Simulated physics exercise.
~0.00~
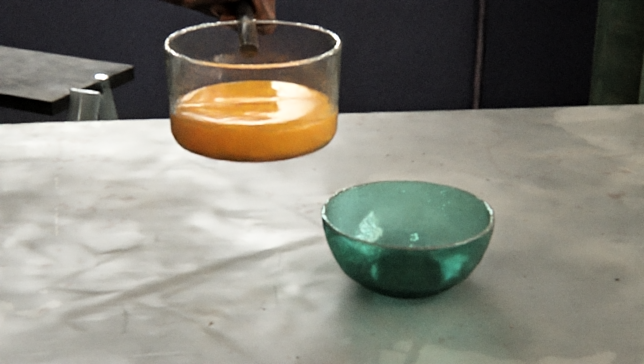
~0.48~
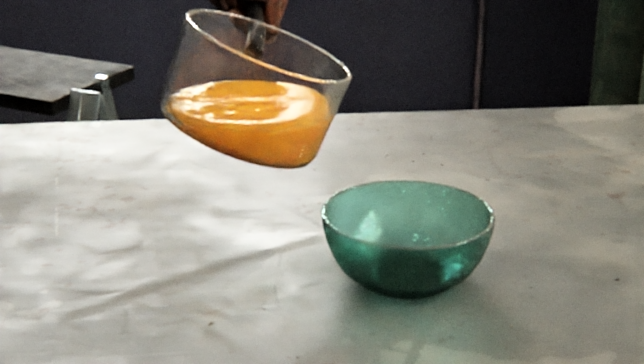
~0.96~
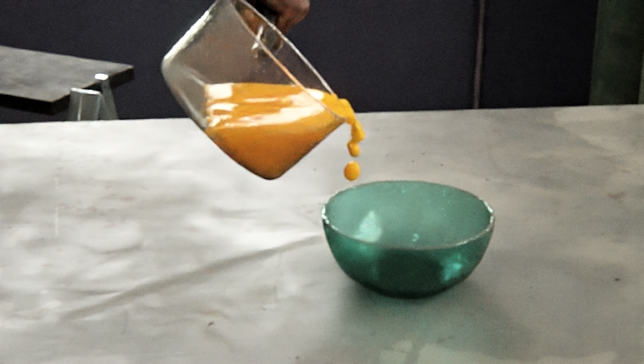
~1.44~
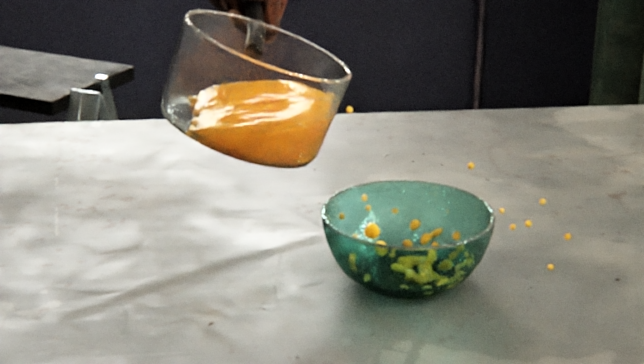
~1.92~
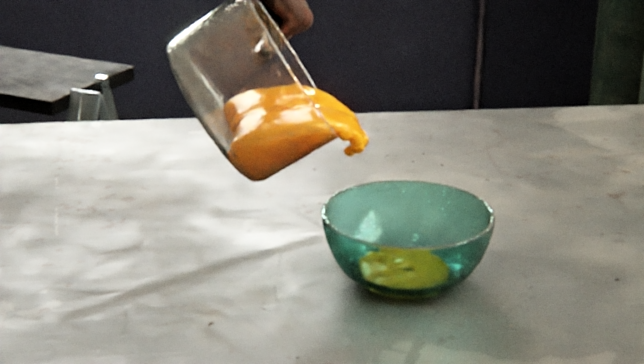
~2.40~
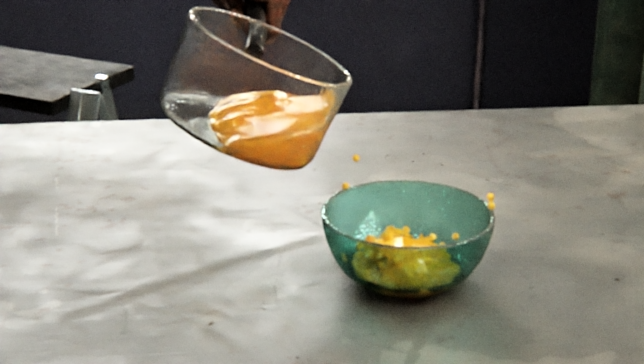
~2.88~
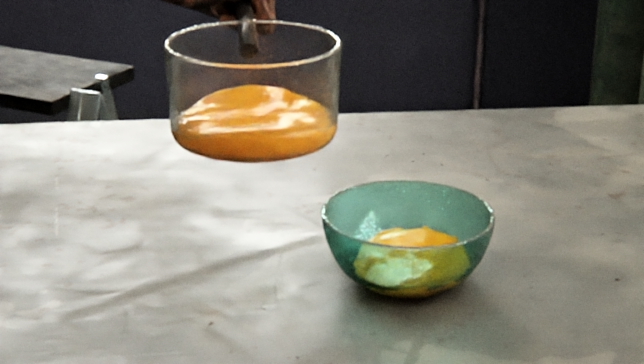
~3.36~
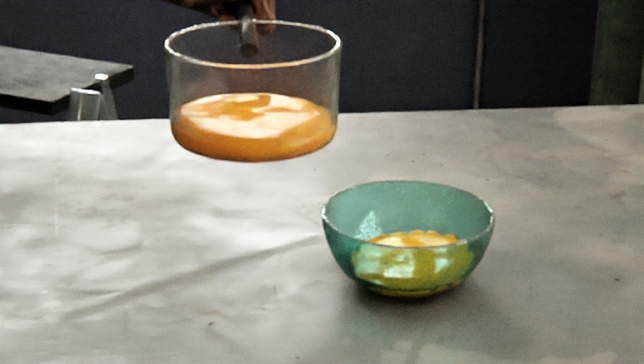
A hand at the top of the view holds a clear glass pot of orange juice above a pale grey table, seen from slightly above, with a green translucent bowl standing empty to the lower right. The hand tips the pot to the right until juice spills over its rim toward the bowl, then tilts it partway back as drops scatter inside and beyond the bowl. It tips the pot again, more steeply, pouring more juice, and eases it back amid a few flying drops. Finally the pot hangs level, still partly full, above the bowl, which holds a shallow pool of juice.
